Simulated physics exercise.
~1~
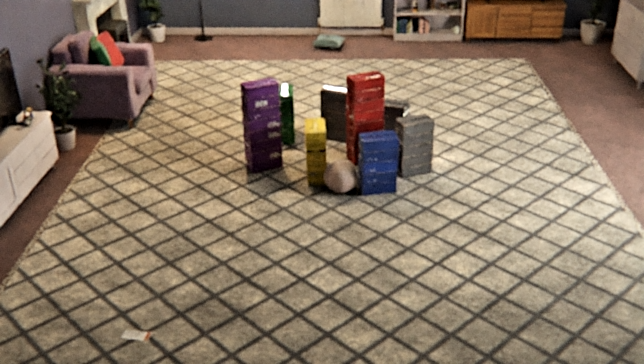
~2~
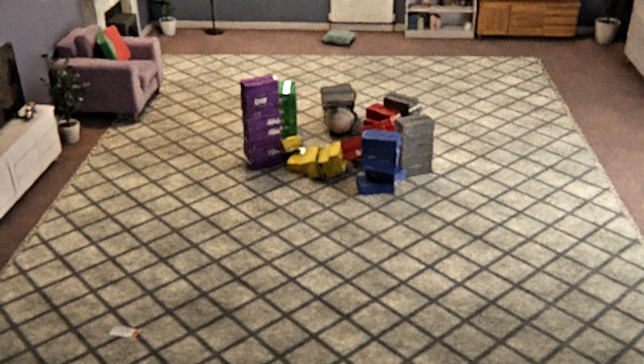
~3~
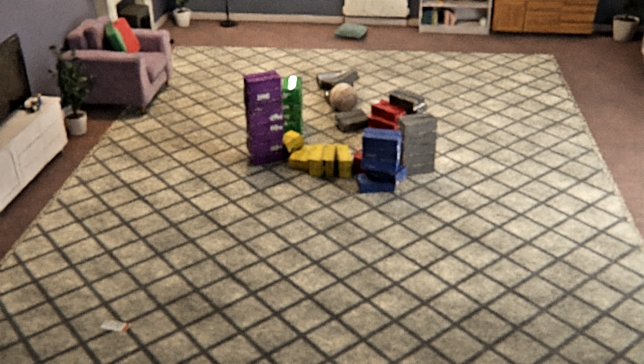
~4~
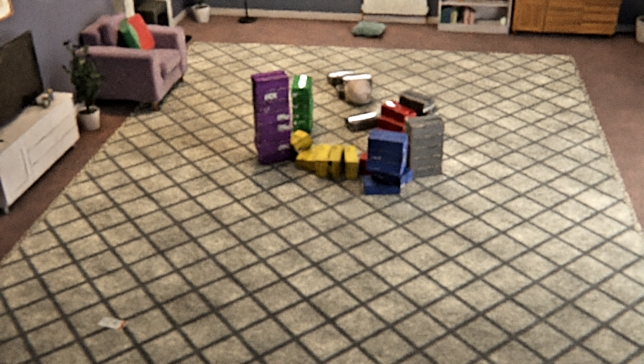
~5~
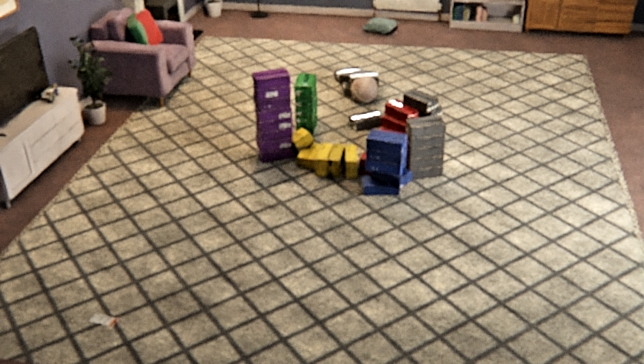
The video shows stacks of coloured boxes on a patterned living room rug as a ball rolls in among them, toppling the yellow stack and much of the red and rear grey ones, while the purple and green stacks stay standing and the ball ends up behind the fallen boxes.
